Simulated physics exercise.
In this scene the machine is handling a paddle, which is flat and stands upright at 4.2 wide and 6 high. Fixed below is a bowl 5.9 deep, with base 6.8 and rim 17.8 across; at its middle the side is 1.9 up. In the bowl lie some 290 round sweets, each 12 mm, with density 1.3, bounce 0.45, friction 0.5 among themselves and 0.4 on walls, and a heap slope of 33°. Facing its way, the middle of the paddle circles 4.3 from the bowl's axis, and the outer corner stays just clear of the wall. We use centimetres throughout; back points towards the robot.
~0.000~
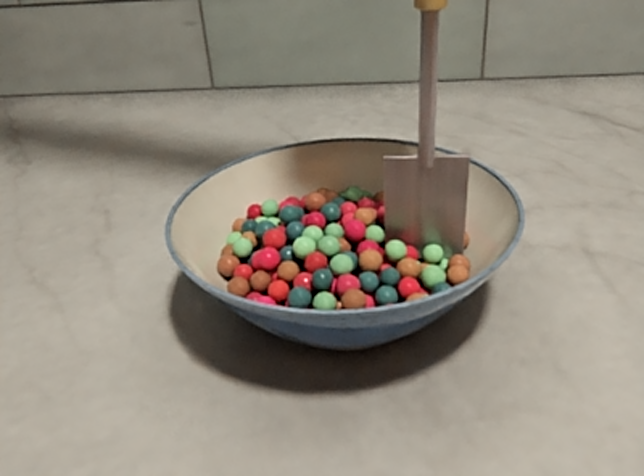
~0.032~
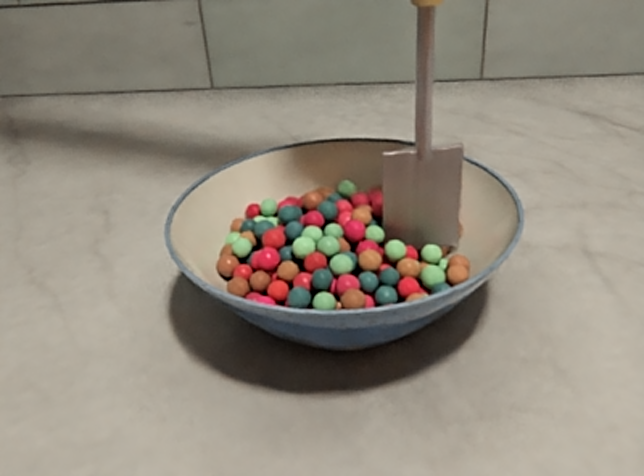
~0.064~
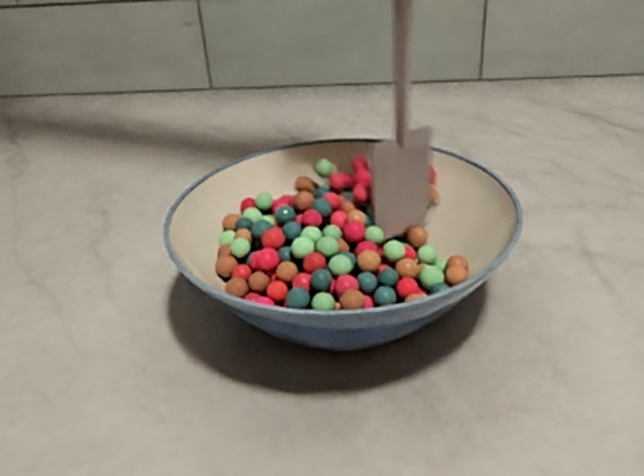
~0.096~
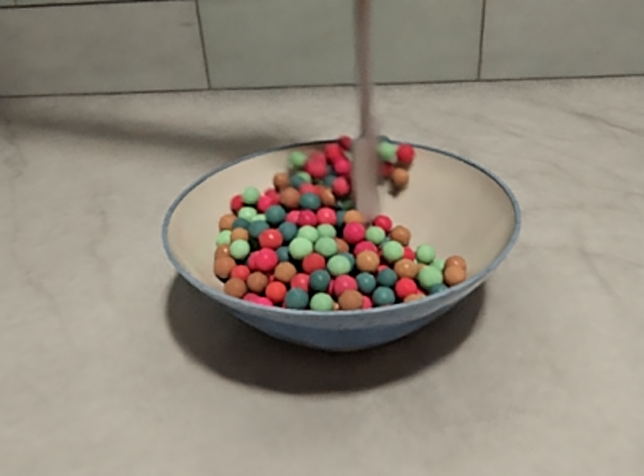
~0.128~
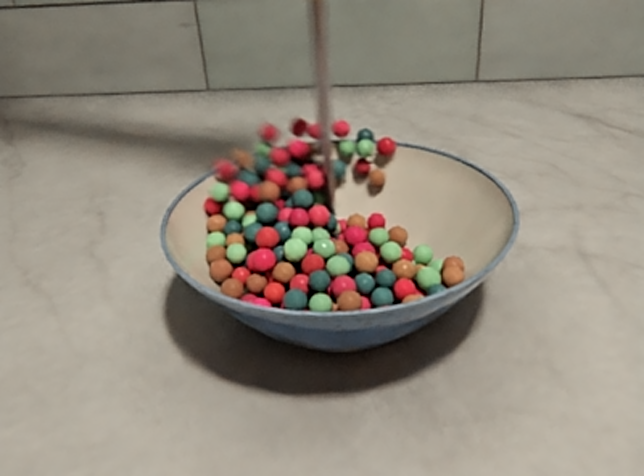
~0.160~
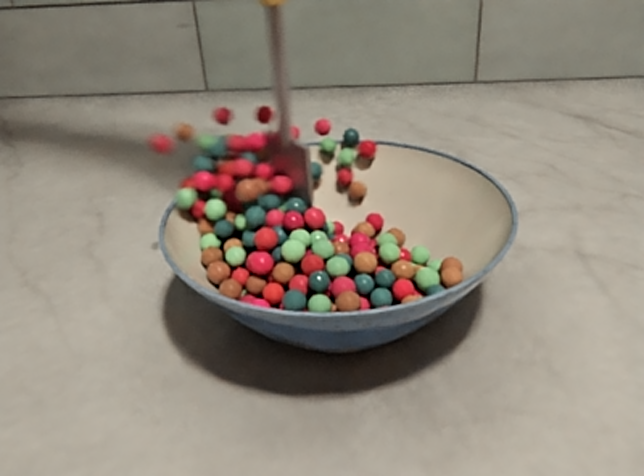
A bowl holds colourful round sweets as a paddle sweeps left through them, flinging some upward.
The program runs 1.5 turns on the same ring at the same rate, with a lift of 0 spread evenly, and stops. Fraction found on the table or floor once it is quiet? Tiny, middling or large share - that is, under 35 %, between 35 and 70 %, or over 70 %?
The share is middling, between 35 and 70 %.
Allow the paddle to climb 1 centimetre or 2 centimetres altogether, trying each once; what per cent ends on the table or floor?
Some 40 and some 30 per cent.
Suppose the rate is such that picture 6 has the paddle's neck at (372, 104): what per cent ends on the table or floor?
I'd put it close to 20 per cent.
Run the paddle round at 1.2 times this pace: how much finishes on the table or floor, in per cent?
I'd put it near 55 %.
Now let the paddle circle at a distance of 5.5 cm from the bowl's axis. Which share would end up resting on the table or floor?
Roughly 15 percent, I'd expect.
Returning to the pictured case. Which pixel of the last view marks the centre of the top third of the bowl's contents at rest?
Somewhere close to (271, 289).
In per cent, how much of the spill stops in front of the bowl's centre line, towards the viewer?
60 %, approximately.
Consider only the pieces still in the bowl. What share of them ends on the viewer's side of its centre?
I'd put it near 60 per cent.
After 0.33 s, 287° round, highest piece 10 above the table; 220 in the bowl, 24 on the table or floor, 43 in flight or on the tool.
After 0.49 s, 83° round, highest piece 9 above the table; 181 in the bowl, 85 on the table or floor, 21 in flight or on the tool.
After 0.78 s, 180° round, highest piece 7 above the table; 152 in the bowl, 134 on the table or floor, 1 in flight or on the tool.
After 1.48 s, 180° round, highest piece 5 above the table; 152 in the bowl, 135 on the table or floor.
In the end, 152 in the bowl, 135 on the table or floor. That is 47 % on the table or floor.
